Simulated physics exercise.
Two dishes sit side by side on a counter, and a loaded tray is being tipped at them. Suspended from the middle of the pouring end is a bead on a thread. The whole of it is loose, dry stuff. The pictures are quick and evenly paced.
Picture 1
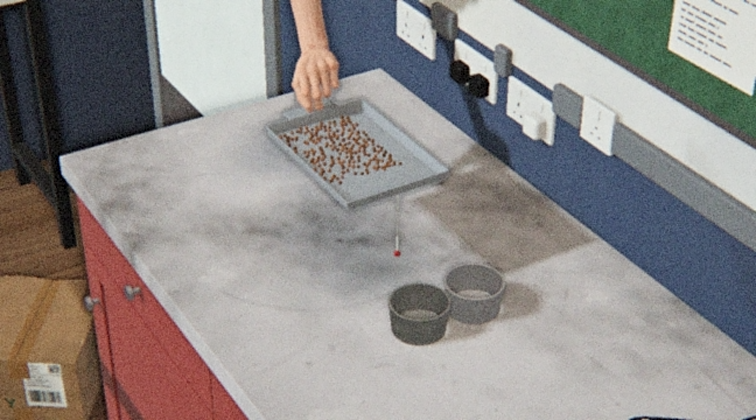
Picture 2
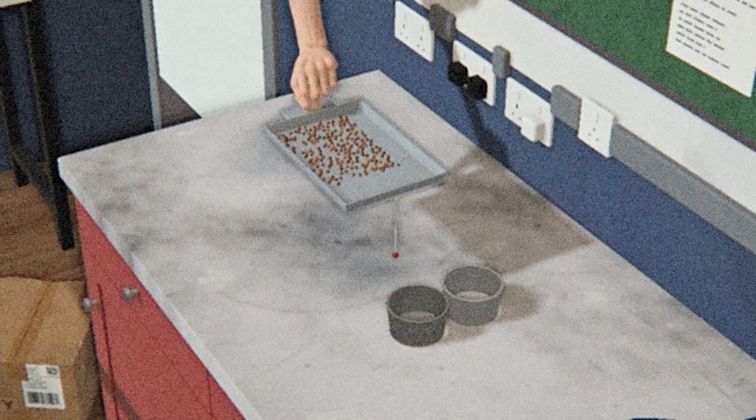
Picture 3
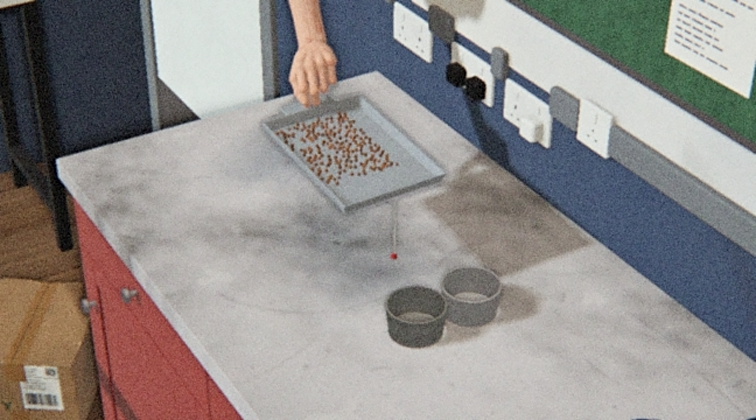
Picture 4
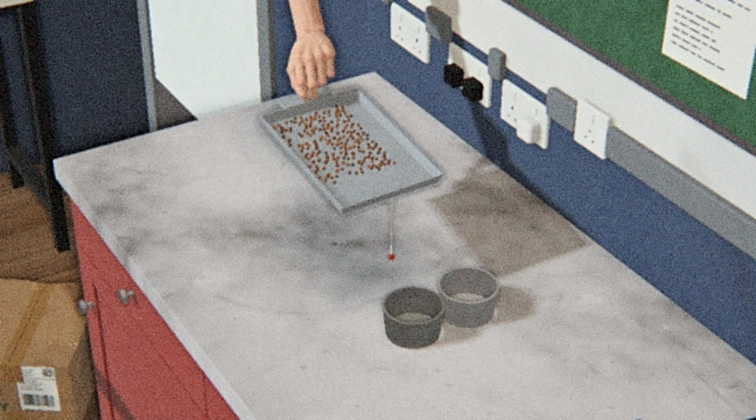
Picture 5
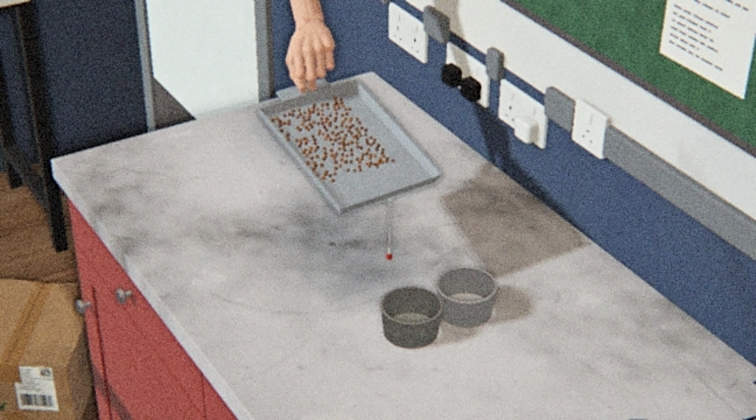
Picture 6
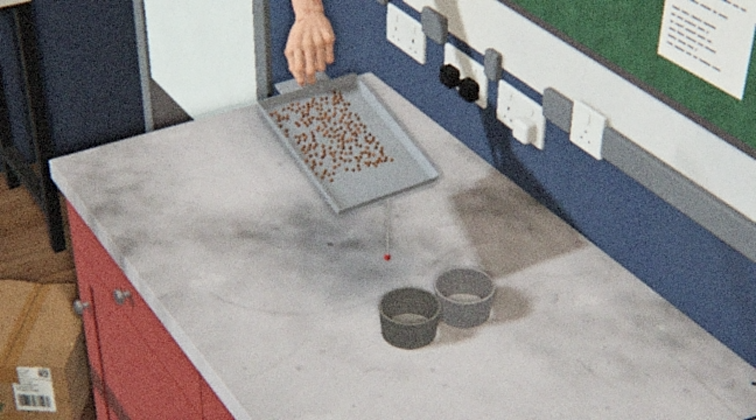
On a marble-topped counter, a hand slightly tilting a grey tray of small brown balls near two round dishes.
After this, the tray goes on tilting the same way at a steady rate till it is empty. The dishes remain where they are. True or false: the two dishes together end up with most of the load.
False.
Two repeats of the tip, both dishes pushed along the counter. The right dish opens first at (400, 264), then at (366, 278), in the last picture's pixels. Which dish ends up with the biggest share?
So: The one further left first, and the one further right second.
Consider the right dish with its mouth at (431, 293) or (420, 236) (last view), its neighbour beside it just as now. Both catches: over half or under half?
For the two tries in order: Not as much as half, not as much as half.
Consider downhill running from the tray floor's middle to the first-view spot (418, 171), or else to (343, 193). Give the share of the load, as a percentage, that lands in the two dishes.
Near 0 % and, after that, 0 %.
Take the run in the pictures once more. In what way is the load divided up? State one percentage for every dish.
The share is 0 per cent in the left dish and 0 per cent in the right dish.
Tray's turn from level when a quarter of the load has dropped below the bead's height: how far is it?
It is at around 95 degrees by then.
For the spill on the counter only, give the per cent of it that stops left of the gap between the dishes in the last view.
I'd guess close to 100 %.
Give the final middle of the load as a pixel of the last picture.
Once it all stops, the middle lies near (375, 316).
Just after the last frame, tray tipped steeply; almost all on the tray; just a few in the left dish; just a few in the right dish; just a few outside both; about a tenth in the air.
A moment on, tray tipped right over; roughly two thirds on the tray; just a few in the left dish; just a few in the right dish; about a tenth outside both; roughly a quarter in the air.
Further on, tray tipped past a quarter turn; just a few in the left dish; just a few in the right dish; almost all outside both.
When it is over, tray tipped past a quarter turn; just a few in the left dish; just a few in the right dish; almost all outside both.
